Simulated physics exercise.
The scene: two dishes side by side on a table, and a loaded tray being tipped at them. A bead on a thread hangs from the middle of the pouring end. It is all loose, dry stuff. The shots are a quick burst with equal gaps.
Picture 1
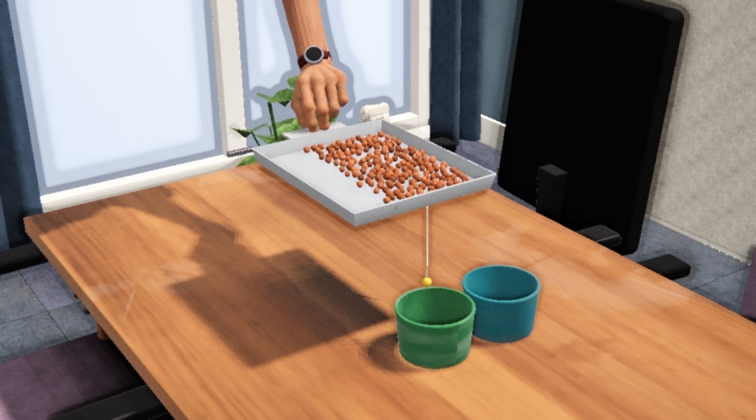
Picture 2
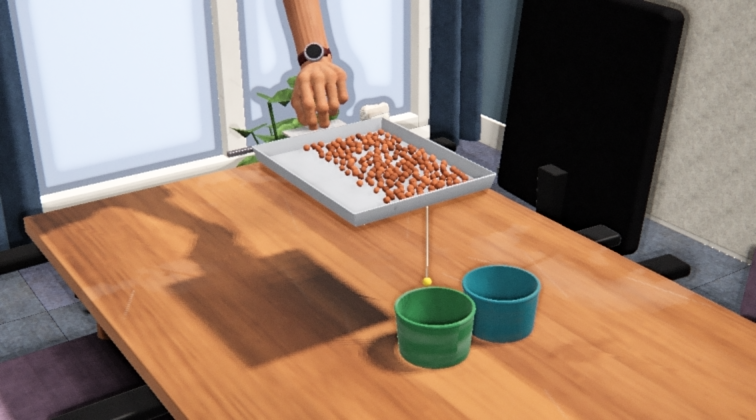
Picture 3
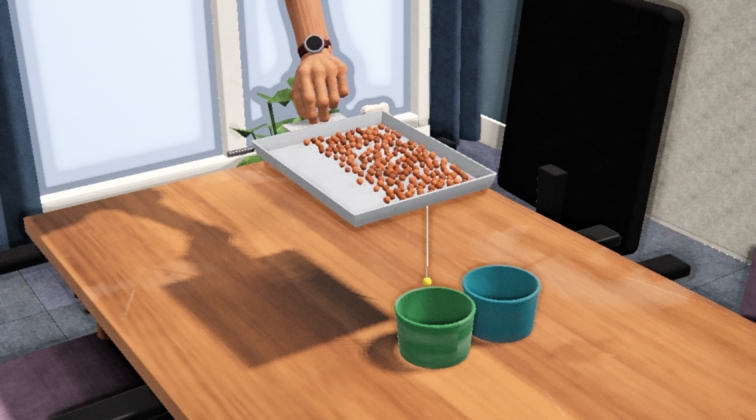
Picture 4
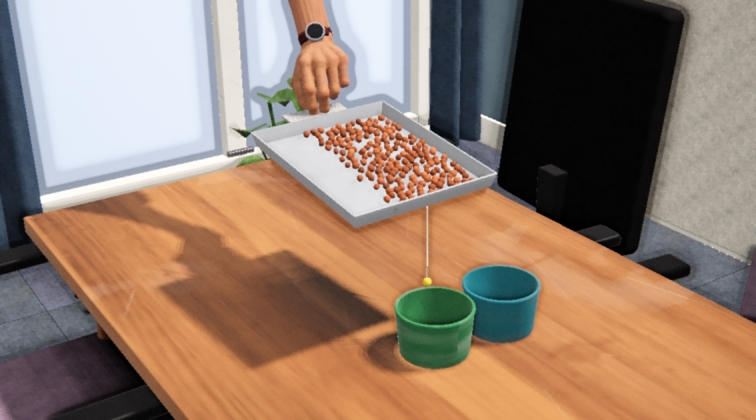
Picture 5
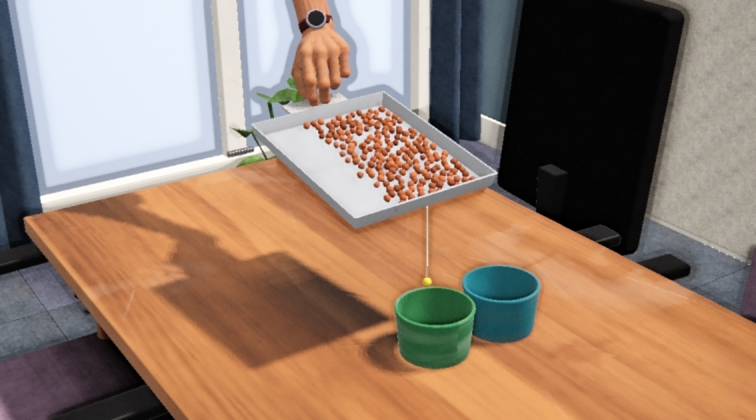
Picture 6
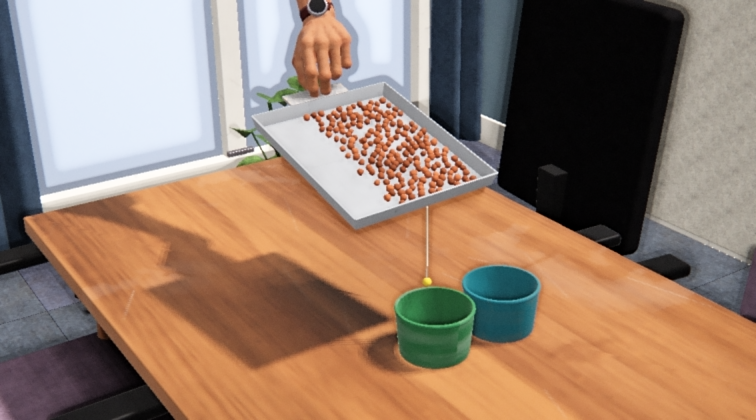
A hand wearing a dark watch slowly tilting a grey tray of orange-brown pellets above green and blue dishes on a wooden table.
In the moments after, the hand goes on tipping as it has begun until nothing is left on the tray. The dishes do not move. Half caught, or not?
In the dishes lies less than half of it.
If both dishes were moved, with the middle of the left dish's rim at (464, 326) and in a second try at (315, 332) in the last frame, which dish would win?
First the left one, then the dish on the right.
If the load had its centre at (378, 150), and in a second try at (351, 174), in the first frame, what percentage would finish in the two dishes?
In turn 40 and 30 in a hundred.
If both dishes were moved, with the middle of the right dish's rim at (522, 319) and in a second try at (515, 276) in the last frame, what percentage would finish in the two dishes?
Roughly 20 per cent, and 20 per cent.
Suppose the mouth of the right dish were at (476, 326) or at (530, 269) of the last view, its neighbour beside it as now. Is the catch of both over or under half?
The first try: Less than half. The second: Below a half.
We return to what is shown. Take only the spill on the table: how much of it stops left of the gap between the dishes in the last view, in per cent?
It comes to 80 per cent or so.
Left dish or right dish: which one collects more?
Fuller: The dish on the left.
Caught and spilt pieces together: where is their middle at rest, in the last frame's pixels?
Roughly at (413, 367).
Soon after the last picture, tray tipped steeply; nearly all on the tray; a stray few outside both.
A little later, tray tipped right over; most on the tray; a stray few outside both; a small part in the air.
Later still, tray tipped past a quarter turn; about a quarter in the left dish; a small part in the right dish; about two thirds outside both.
At rest, tray tipped past a quarter turn; about a quarter in the left dish; a small part in the right dish; about two thirds outside both.
